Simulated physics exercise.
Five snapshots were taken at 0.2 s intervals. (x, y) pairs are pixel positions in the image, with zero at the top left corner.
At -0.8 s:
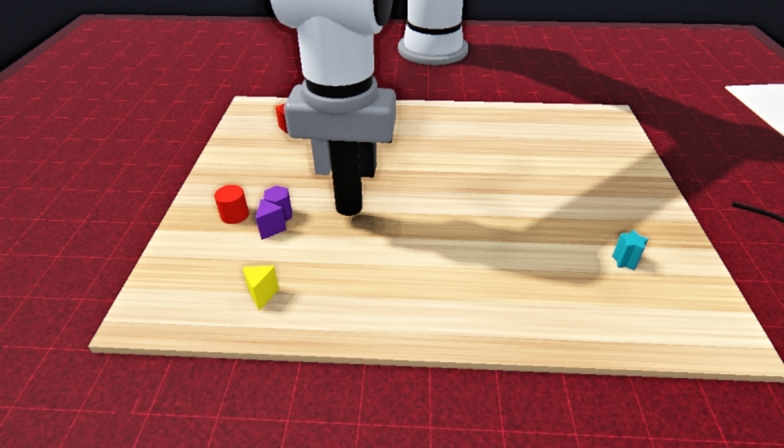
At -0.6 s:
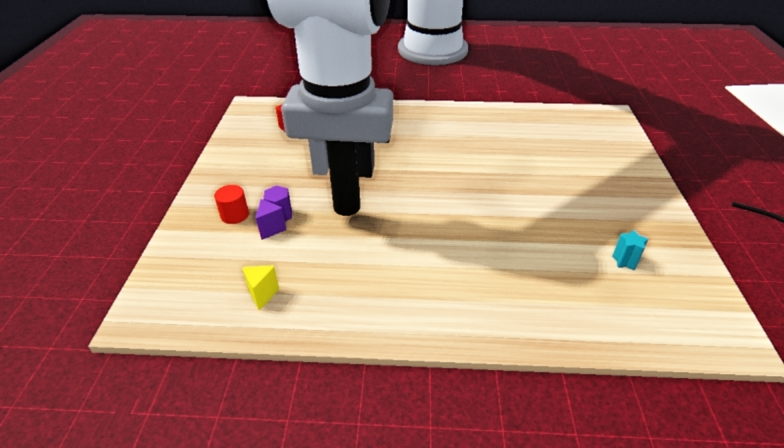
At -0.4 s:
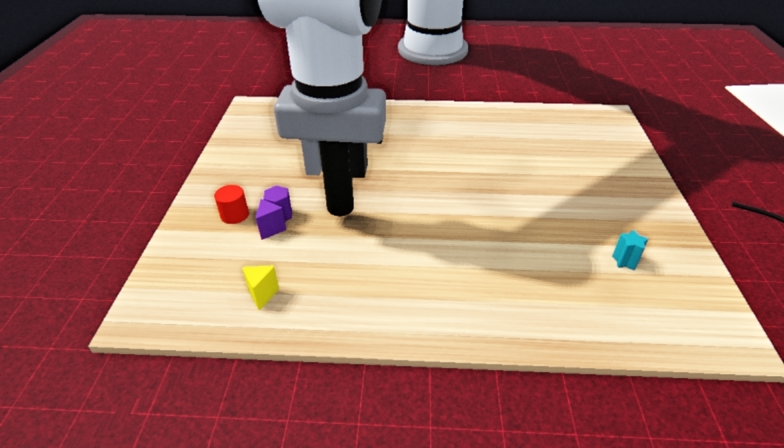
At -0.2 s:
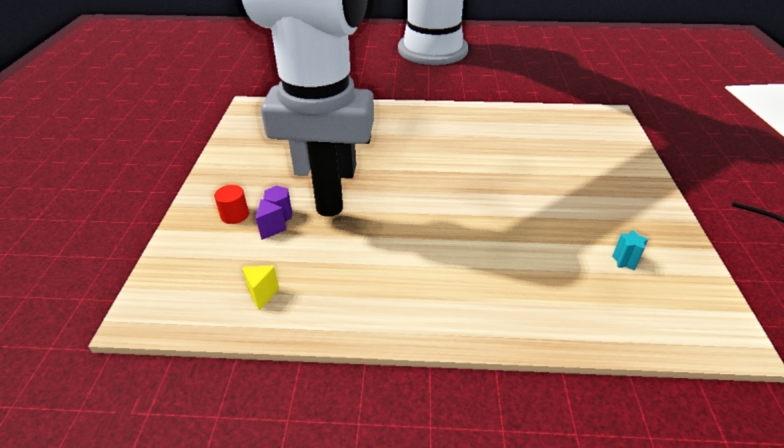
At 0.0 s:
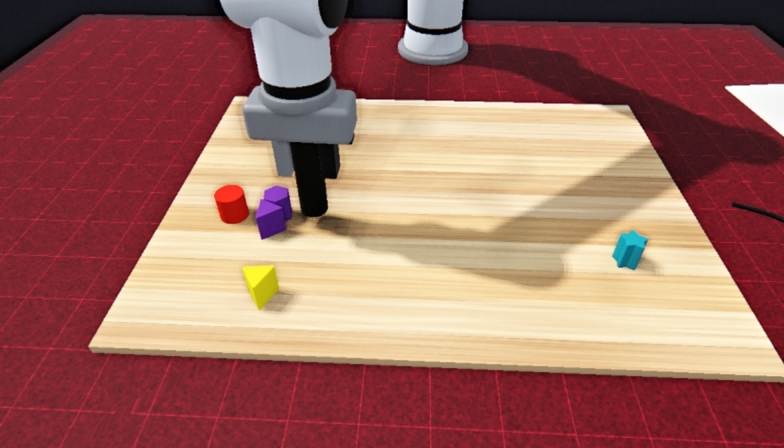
A robot arm holding a black rod upright over a wooden board shifts slightly left at first, then slides a little farther left, nearing two purple blocks. The purple blocks stay still, as do the red cylinder beside them, the yellow block in front and the teal block at right.
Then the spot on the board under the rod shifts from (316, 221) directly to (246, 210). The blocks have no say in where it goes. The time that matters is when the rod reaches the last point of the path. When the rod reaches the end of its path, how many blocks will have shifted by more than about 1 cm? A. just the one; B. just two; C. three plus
Choice B: Just two.
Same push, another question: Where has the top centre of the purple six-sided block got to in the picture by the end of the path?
My estimate: (226, 177).
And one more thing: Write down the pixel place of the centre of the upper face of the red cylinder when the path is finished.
Its top middle: (206, 190).
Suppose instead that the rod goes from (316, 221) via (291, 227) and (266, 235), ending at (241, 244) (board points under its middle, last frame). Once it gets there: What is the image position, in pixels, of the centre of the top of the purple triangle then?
Its top middle: (217, 213).
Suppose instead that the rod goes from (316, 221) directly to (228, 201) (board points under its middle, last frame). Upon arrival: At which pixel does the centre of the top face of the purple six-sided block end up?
It ends at (202, 172).
What follows on the original path. One third of the way, rod (289, 205); purple six-sided block (263, 190).
Two thirds of the way, rod (265, 202); red cylinder (216, 191); purple six-sided block (243, 184), turned 35° clockwise.
At the end, rod (243, 198); red cylinder (206, 190); purple triangle unmoved; purple six-sided block (226, 177), turned 60° clockwise.
